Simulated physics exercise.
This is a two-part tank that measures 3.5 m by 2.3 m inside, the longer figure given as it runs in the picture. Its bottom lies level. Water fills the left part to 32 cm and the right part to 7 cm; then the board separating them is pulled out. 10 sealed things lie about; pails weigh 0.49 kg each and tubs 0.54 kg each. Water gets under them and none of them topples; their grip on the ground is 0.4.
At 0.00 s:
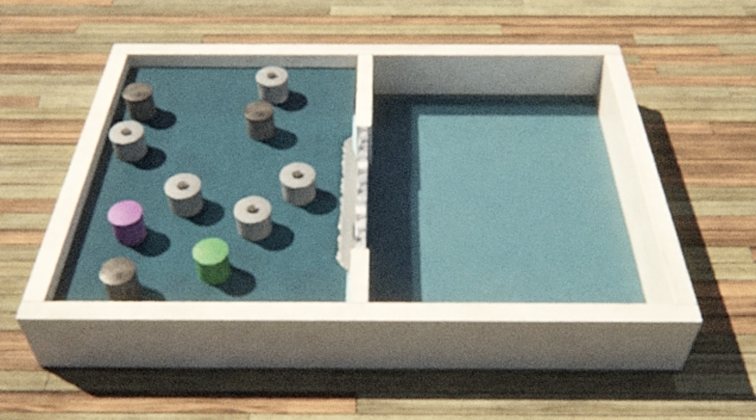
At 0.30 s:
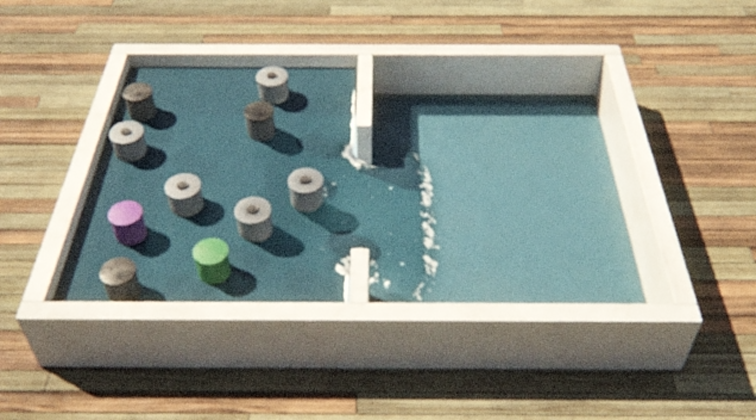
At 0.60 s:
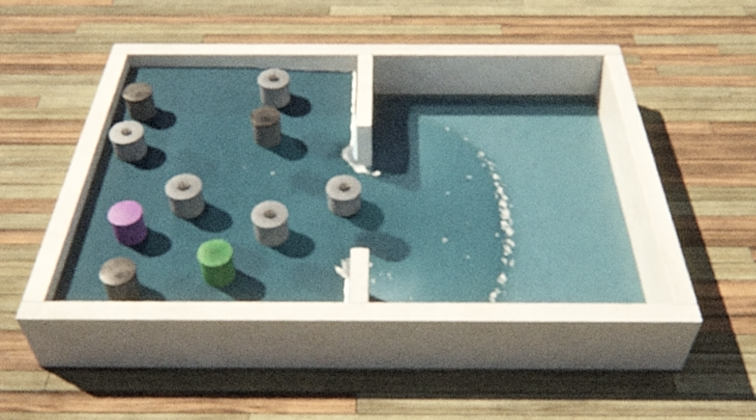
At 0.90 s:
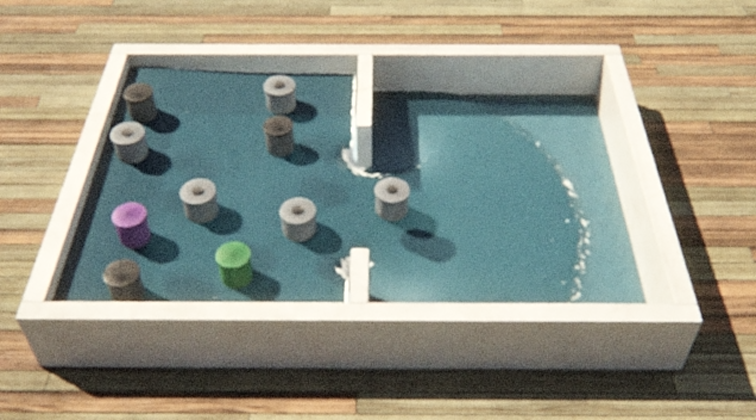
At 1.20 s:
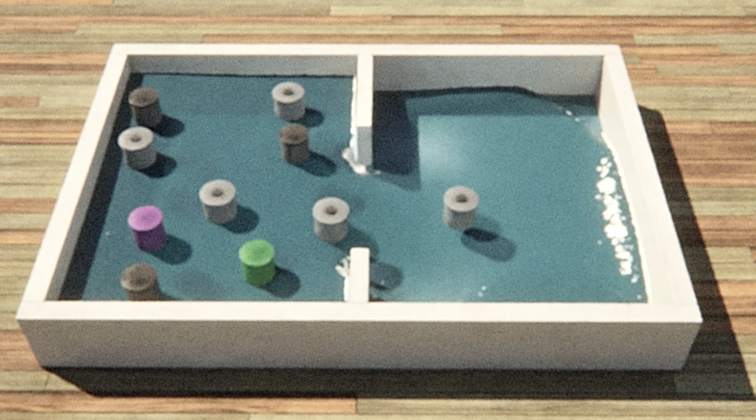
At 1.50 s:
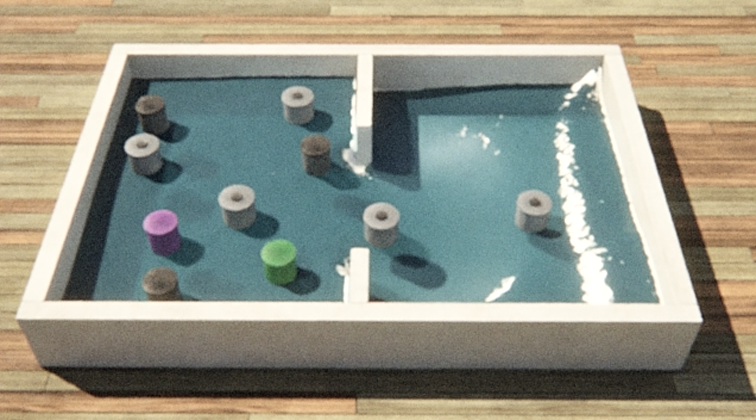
In a white two-part tank on a wooden floor, water surged through a gap in the divider into the right side, and the floating pails drifted rightward, one gray pail passing through the opening.
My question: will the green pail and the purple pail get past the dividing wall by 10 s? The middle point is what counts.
Result: The green pail will make it across; the purple pail won't make it across.
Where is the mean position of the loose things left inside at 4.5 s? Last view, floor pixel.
Roughly at (362, 219).
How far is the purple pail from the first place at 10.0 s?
Around 50 cm from the start.
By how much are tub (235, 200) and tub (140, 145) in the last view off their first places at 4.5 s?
80 cm and 20 cm respectively.
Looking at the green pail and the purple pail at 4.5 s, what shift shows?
200 and 40 cm, roughly.
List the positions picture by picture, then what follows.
In the first picture, the green pail at (211, 251) floats; the purple pail at (125, 213) floats; about 1530 L in view; 0 of 10 have shifted.
In the second picture, the green pail at (211, 251), afloat; the purple pail at (125, 213), afloat; 32 cm deep round most things; 0 of 10 have shifted.
In the third picture, the green pail at (215, 253), afloat; the purple pail at (125, 213) floats; 31 cm deep round most things; 2 of 10 have shifted.
In the fourth picture, the green pail at (233, 255), afloat, 12 cm from its start; the purple pail at (129, 215) floats; 28 cm deep round most things; 6 of 10 have shifted.
In the fifth picture, the green pail at (257, 253), afloat, 26 cm from its start; the purple pail at (146, 218), afloat, 11 cm from its start; 26 cm deep round most things; 9 of 10 have shifted.
In the sixth picture, the green pail at (279, 253), afloat, 38 cm from its start; the purple pail at (161, 222), afloat, 20 cm from its start; 25 cm deep round most things; 10 of 10 have shifted.
After 2.1 s the green pail is near (316, 241), 0.6 m from its start, afloat; the purple pail is near (172, 233), 0.3 m from its start, afloat; 3 of 10 are over the mark; 10 afloat.
After 4.5 s the green pail is near (569, 268), 2.0 m from its start, afloat; the purple pail is near (188, 232), 0.4 m from its start, afloat; 4 of 10 are over the mark; 10 afloat.
After 7.0 s the green pail is near (589, 296), 2.2 m from its start, afloat; the purple pail is near (160, 238), 0.2 m from its start, afloat; 4 of 10 are over the mark; 10 afloat.
After 10.0 s the green pail is near (586, 292), 2.1 m from its start, afloat; the purple pail is near (196, 255), 0.5 m from its start, afloat; 4 of 10 are over the mark; 10 afloat.
